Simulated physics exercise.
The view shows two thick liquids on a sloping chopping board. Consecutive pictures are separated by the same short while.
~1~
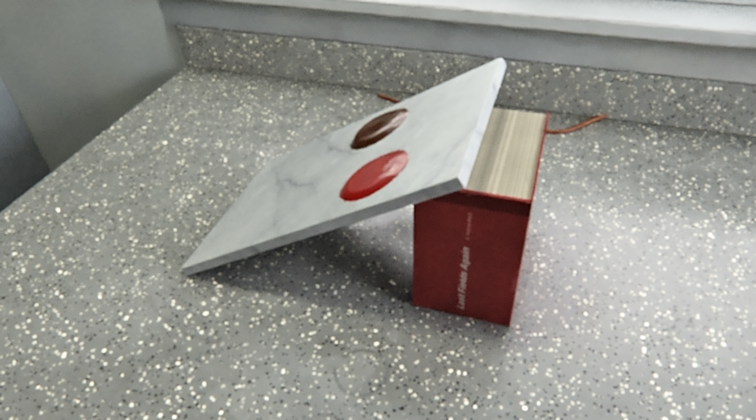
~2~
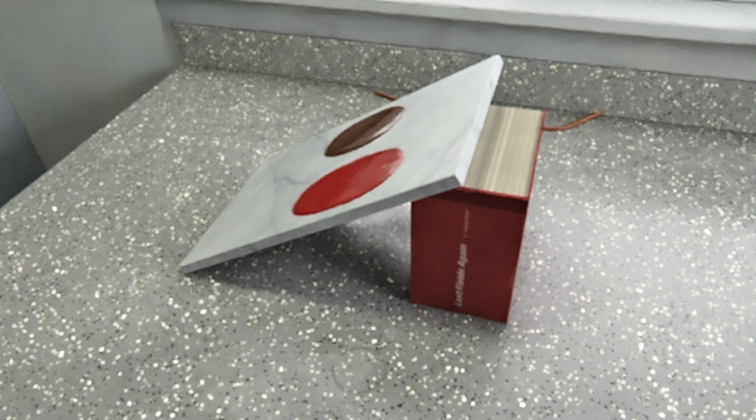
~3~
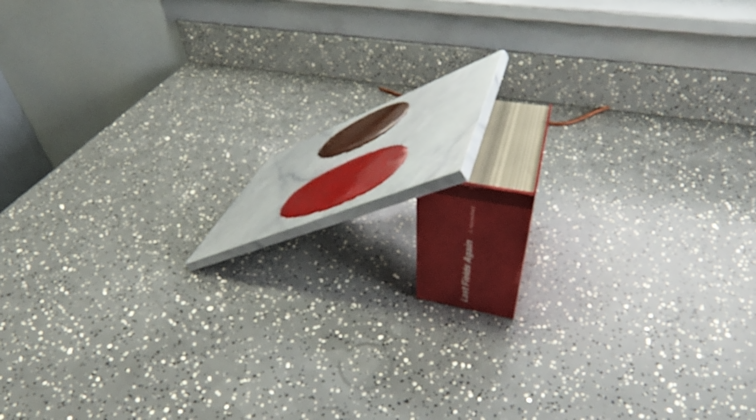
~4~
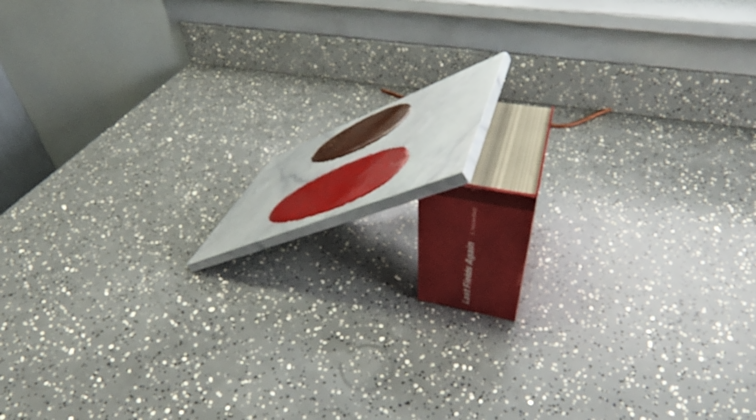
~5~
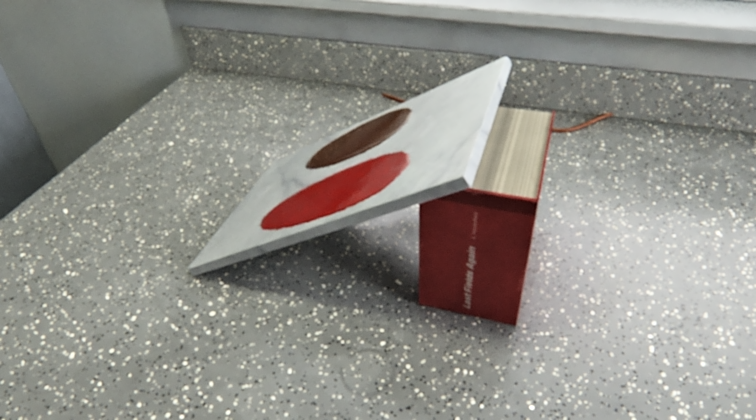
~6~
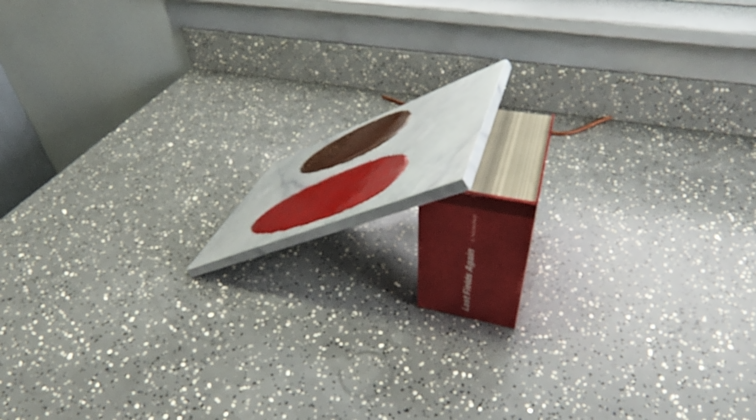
Two glossy puddles of thick liquid, one red and one brown, spread down a sloping marble-patterned board propped on a thick red book on a speckled counter. They stretch quickly at first into long ovals, then creep more slowly toward the lower left, the red one reaching farther down than the brown.
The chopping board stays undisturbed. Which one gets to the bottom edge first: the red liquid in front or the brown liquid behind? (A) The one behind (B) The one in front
(B) The one in front.
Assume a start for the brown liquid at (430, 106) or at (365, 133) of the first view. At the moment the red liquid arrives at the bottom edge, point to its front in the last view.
(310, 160); (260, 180).
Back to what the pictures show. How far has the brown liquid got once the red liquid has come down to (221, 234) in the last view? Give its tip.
I'd put its front somewhere around (280, 173).
Next, the red liquid is close to the edge; the brown liquid is three quarters of the way down.
After that, the red liquid is close to the edge; the brown liquid is close to the edge.
Finally, the red liquid is at the low edge; the brown liquid is close to the edge.
